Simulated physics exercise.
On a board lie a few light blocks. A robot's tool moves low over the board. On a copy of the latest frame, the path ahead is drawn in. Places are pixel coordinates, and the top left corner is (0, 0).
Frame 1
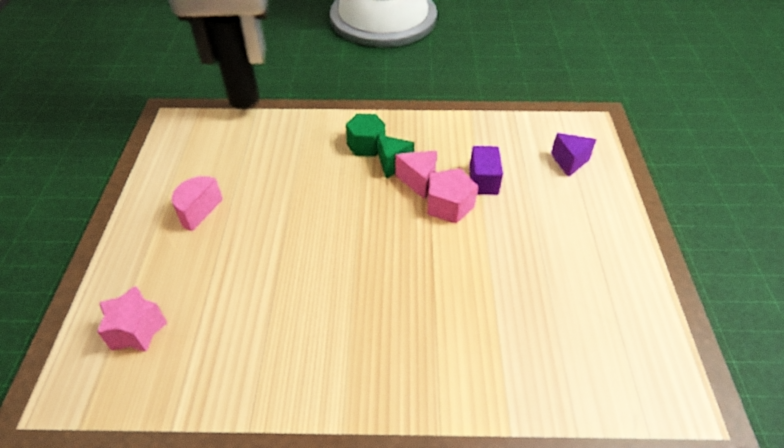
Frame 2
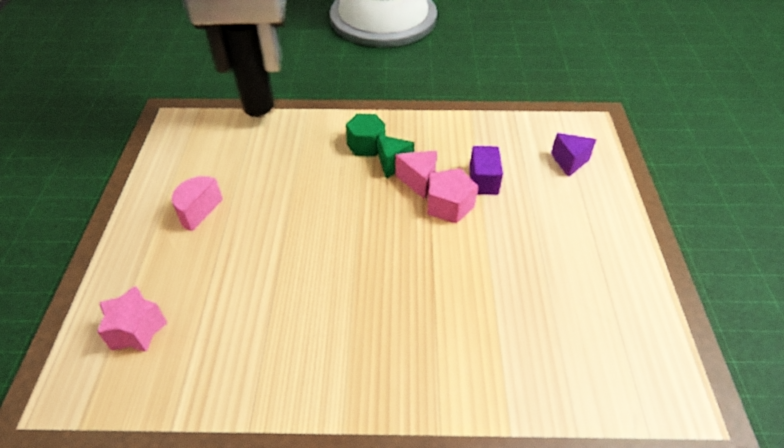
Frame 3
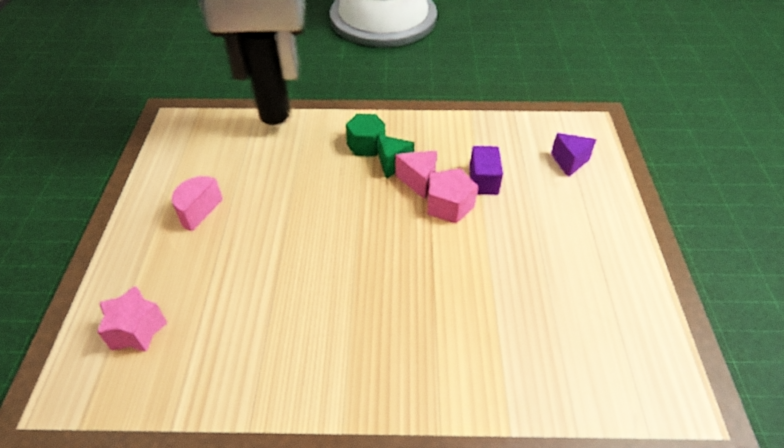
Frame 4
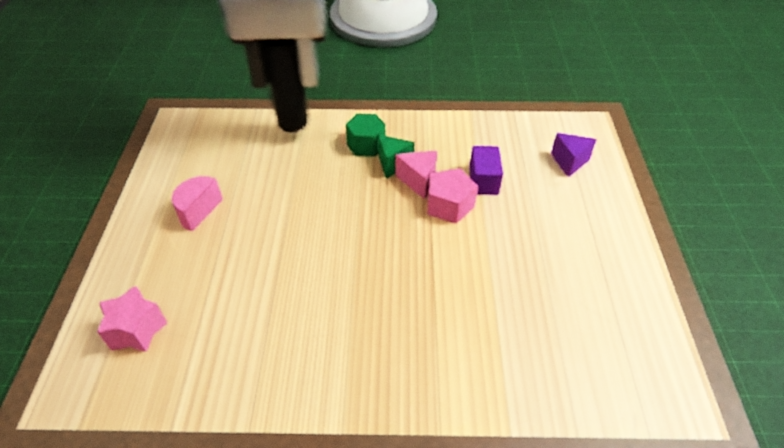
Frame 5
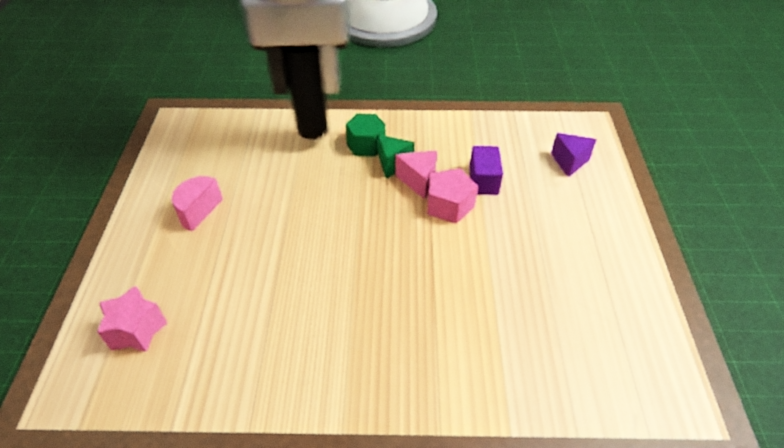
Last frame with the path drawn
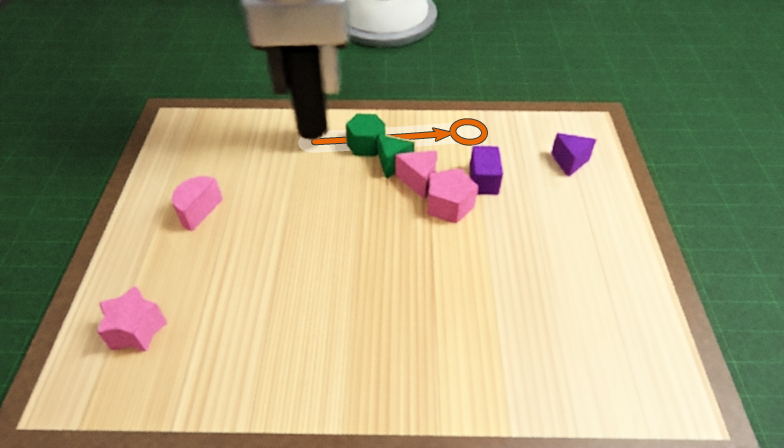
The robot's dark tool moves right along the board's far edge while the blocks stay still.
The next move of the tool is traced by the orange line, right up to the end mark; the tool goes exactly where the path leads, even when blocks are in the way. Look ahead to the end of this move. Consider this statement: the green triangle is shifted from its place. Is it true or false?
The statement is true.
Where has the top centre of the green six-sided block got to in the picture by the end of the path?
Its top centre is at about (505, 108).
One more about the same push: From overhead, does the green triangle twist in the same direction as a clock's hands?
I believe so.
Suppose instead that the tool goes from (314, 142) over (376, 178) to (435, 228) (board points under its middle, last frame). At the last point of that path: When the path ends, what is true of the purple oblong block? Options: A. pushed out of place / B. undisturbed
B: Undisturbed.
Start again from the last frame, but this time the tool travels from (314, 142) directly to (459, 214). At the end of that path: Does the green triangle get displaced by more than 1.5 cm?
Going by the path, yes.
The line goes from (314, 142) directly to (469, 132).
What follows on the original path. One third of the way, tool at (367, 128); green six-sided block at (403, 119); green triangle at (412, 142), turned 65° clockwise; pink triangle at (421, 164).
Two thirds of the way, tool at (419, 124); green six-sided block at (455, 114), turned 20° anticlockwise; green triangle at (418, 140), turned 85° clockwise; pink triangle at (421, 164).
At the end, tool at (470, 120); green six-sided block at (505, 108), turned 35° anticlockwise; green triangle at (418, 140), turned 85° clockwise; pink triangle at (421, 164); purple oblong block unmoved.
